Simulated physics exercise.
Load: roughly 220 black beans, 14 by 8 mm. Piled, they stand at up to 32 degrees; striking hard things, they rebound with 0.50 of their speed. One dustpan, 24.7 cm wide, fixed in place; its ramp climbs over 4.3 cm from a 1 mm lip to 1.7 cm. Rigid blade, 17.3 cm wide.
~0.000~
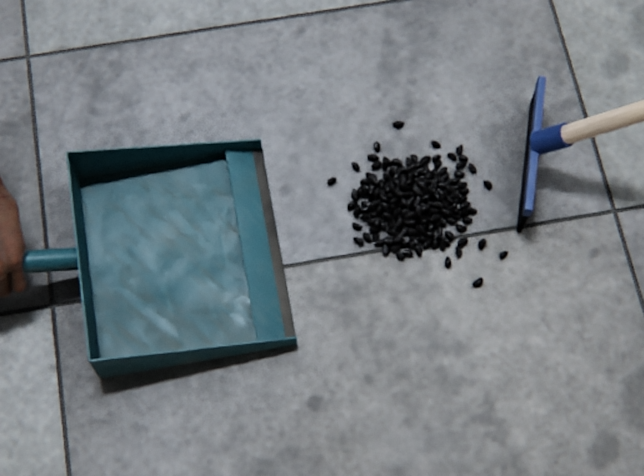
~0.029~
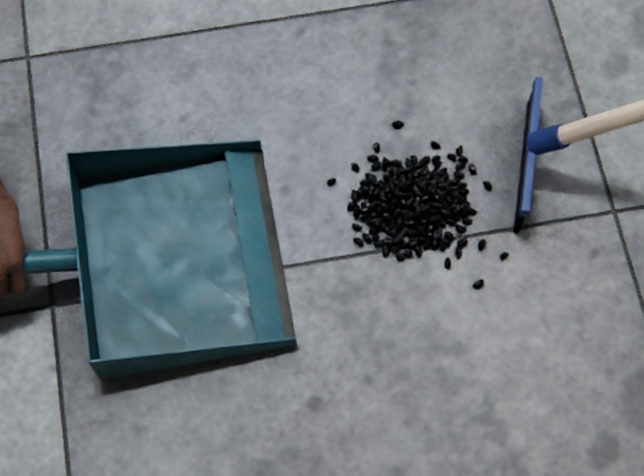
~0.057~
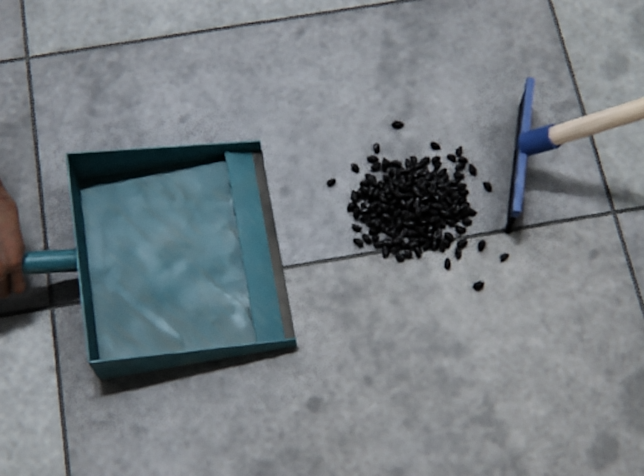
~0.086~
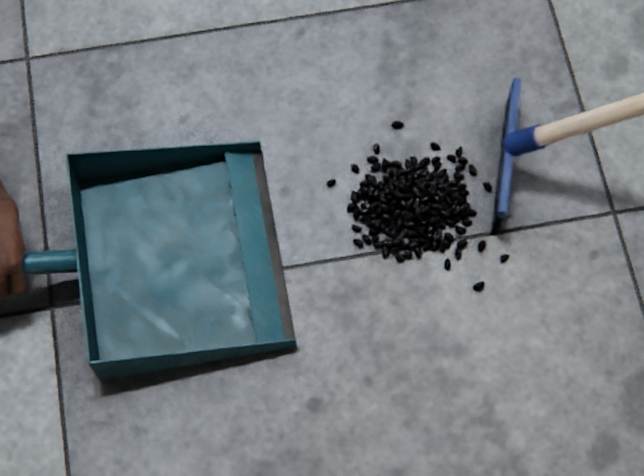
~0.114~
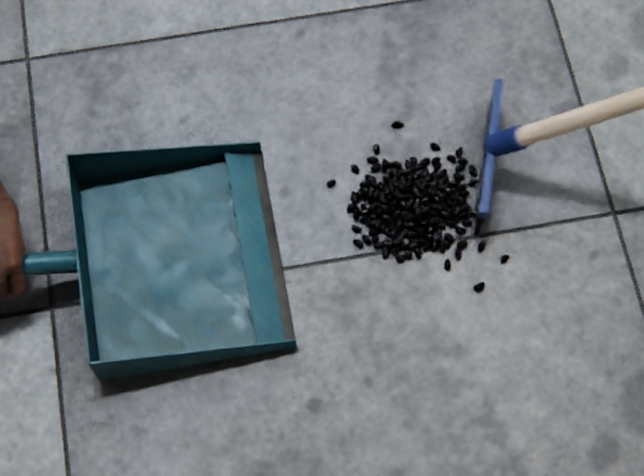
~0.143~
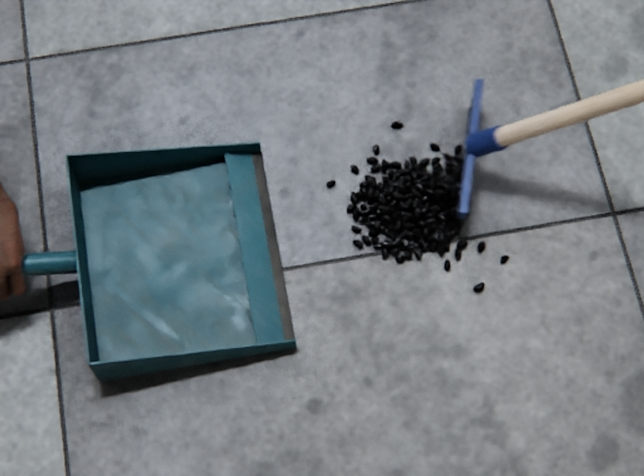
At the start, a pile of small black beans lies on grey tiles between a teal dustpan held by a hand at left and a blue blade on a pale handle at right. The blade slides left across the floor, reaches the pile and presses into its right edge, while the dustpan stays still.
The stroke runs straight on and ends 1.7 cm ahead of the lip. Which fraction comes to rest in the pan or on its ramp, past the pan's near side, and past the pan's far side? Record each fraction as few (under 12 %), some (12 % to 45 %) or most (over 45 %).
Recorded: Pan some; near side few; far side some.
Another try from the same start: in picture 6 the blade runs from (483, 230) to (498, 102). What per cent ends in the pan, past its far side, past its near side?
Pan: 10, far side: 10, near side: 0.
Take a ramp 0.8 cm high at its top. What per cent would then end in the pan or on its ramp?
Estimate: About 30 in a hundred.
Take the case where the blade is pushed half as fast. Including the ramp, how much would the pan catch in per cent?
Some 20 %.
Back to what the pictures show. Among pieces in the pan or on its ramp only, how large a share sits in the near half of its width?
Roughly 10 per cent.
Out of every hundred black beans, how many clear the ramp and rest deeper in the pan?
About 0 %.
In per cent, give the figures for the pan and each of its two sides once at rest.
The pan ends at 20 per cent, the near side at 0 per cent and the far side at 20 per cent.
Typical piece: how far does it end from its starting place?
I'd say near 18 cm.
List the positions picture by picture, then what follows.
In the first frame, blade from (527, 211) to (540, 84), moved 0.0 cm, 0 of the pieces shifted so far; middle of the pieces at (411, 201); pan at (167, 262).
In the second frame, blade from (524, 212) to (537, 85), moved 0.3 cm, 0 of the pieces shifted so far; middle of the pieces at (411, 202).
In the third frame, blade from (515, 212) to (529, 86), moved 1.3 cm, 0 of the pieces shifted so far; middle of the pieces at (411, 203).
In the fourth frame, blade from (501, 213) to (515, 86), moved 2.9 cm, 0 of the pieces shifted so far; middle of the pieces at (411, 203).
In the fifth frame, blade from (483, 213) to (498, 86), moved 5.0 cm, 1 of the pieces shifted so far; middle of the pieces at (411, 204).
In the sixth frame, blade from (462, 214) to (478, 87), moved 7.2 cm, 48 of the pieces shifted so far; middle of the pieces at (410, 204); pan at (167, 265). The blade's pace is about 0.78 m/s, heading 10 degrees away from the viewer's side.
After 0.28 s, middle of the blade 13 cm from the lip; 0 % over the lip, far side 5 %, near side 0 %.
Then, at 0.37 s, middle of the blade 7 cm from the lip; 5 % over the lip, far side 15 %, near side 0 %.
After 0.59 s, middle of the blade 5 cm from the lip; 25 % over the lip, far side 20 %, near side 0 %.
In the end, at 2.4 s, pan 20 %, near side 0 %, far side 20 %, in front of the lip or behind the blade 55 %.
